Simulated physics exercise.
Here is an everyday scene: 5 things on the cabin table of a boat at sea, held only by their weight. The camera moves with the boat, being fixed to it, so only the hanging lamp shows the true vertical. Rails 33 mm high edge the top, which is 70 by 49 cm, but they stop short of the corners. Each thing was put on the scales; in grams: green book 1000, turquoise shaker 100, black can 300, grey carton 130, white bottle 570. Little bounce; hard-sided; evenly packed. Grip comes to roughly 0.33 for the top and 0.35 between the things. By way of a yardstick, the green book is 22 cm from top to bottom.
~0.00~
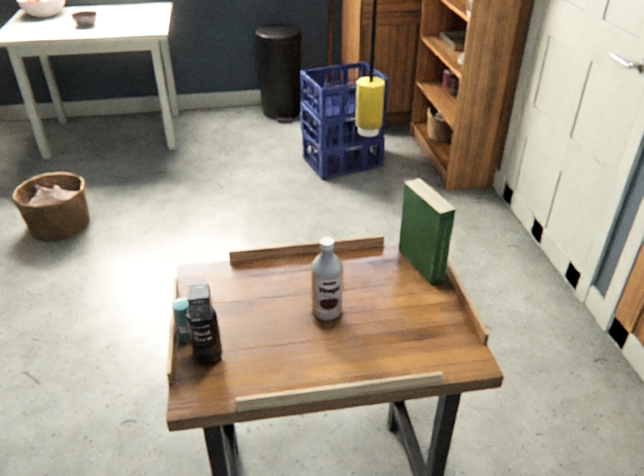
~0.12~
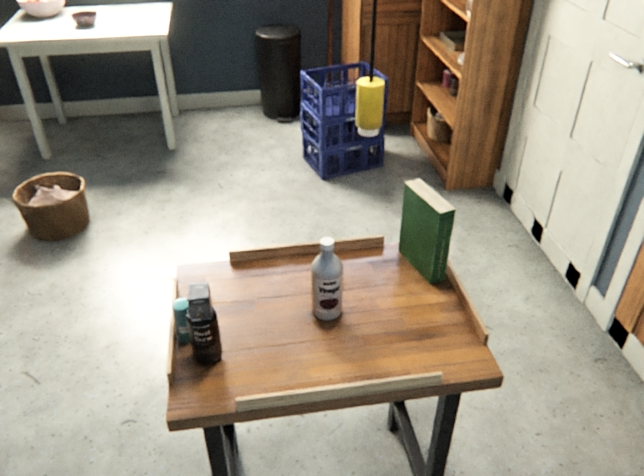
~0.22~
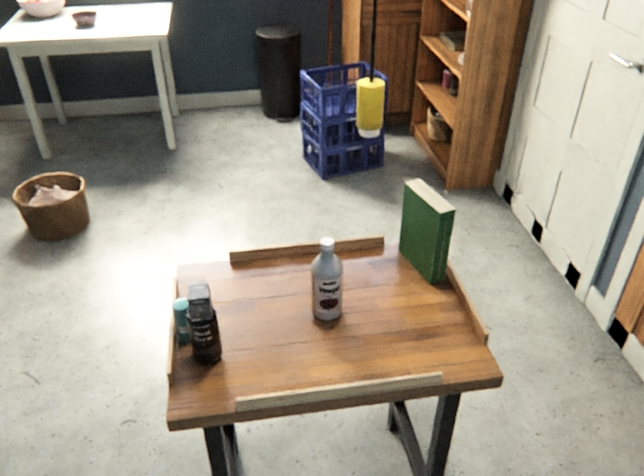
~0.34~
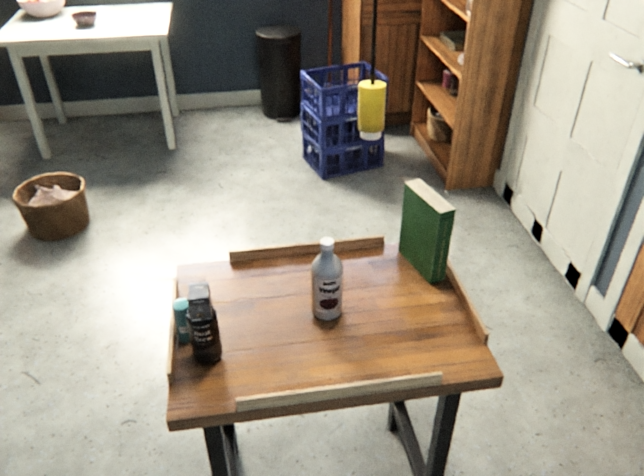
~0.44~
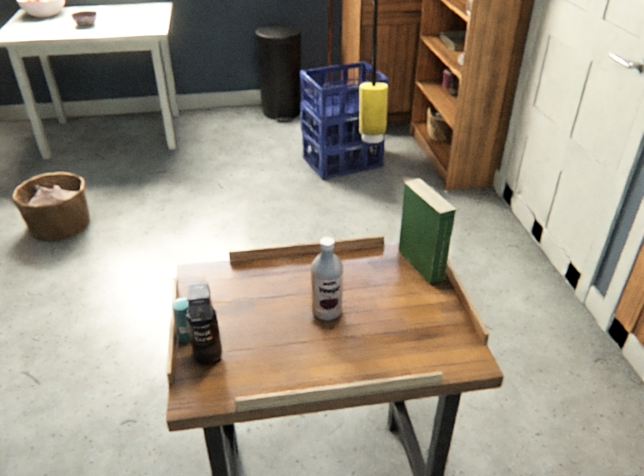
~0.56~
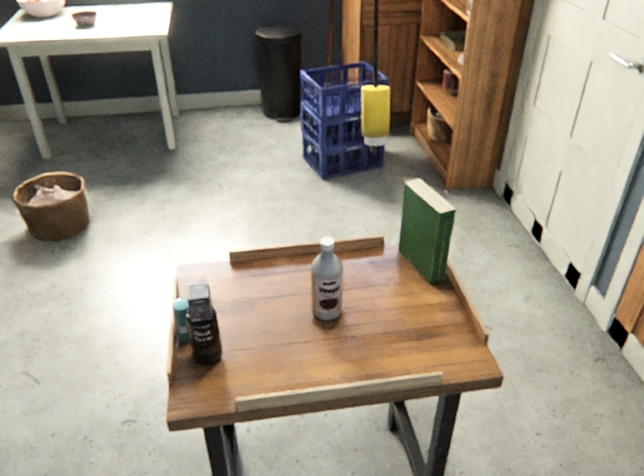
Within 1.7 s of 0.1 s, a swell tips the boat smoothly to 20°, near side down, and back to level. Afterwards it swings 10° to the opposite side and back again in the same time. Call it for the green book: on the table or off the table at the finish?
Final spot: On the table.
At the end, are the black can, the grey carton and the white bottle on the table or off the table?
Final state - the black can ends out of bounds; the grey carton ends out of bounds; the white bottle stays within bounds.
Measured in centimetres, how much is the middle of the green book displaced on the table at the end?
Around 2 centimetres.
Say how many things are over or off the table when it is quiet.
Count: 2.
After 1.26 s, floor tilted 14°, near side down; grey carton now off the table; green book slid 2 cm near (427, 236); black can tipped 61° from how it sat.
After 1.56 s, floor tilted 4°, near side down; green book slid 2 cm near (428, 237); black can on its side; white bottle slid 2 cm.
After 2.06 s, floor tilted 2°, far side down; black can now off the table; green book slid 2 cm near (428, 237); white bottle slid 2 cm.
At rest (4.0 s), off the table, black can and grey carton; the other 3 in place, give or take 5 cm. In the last view, green book near (428, 237).
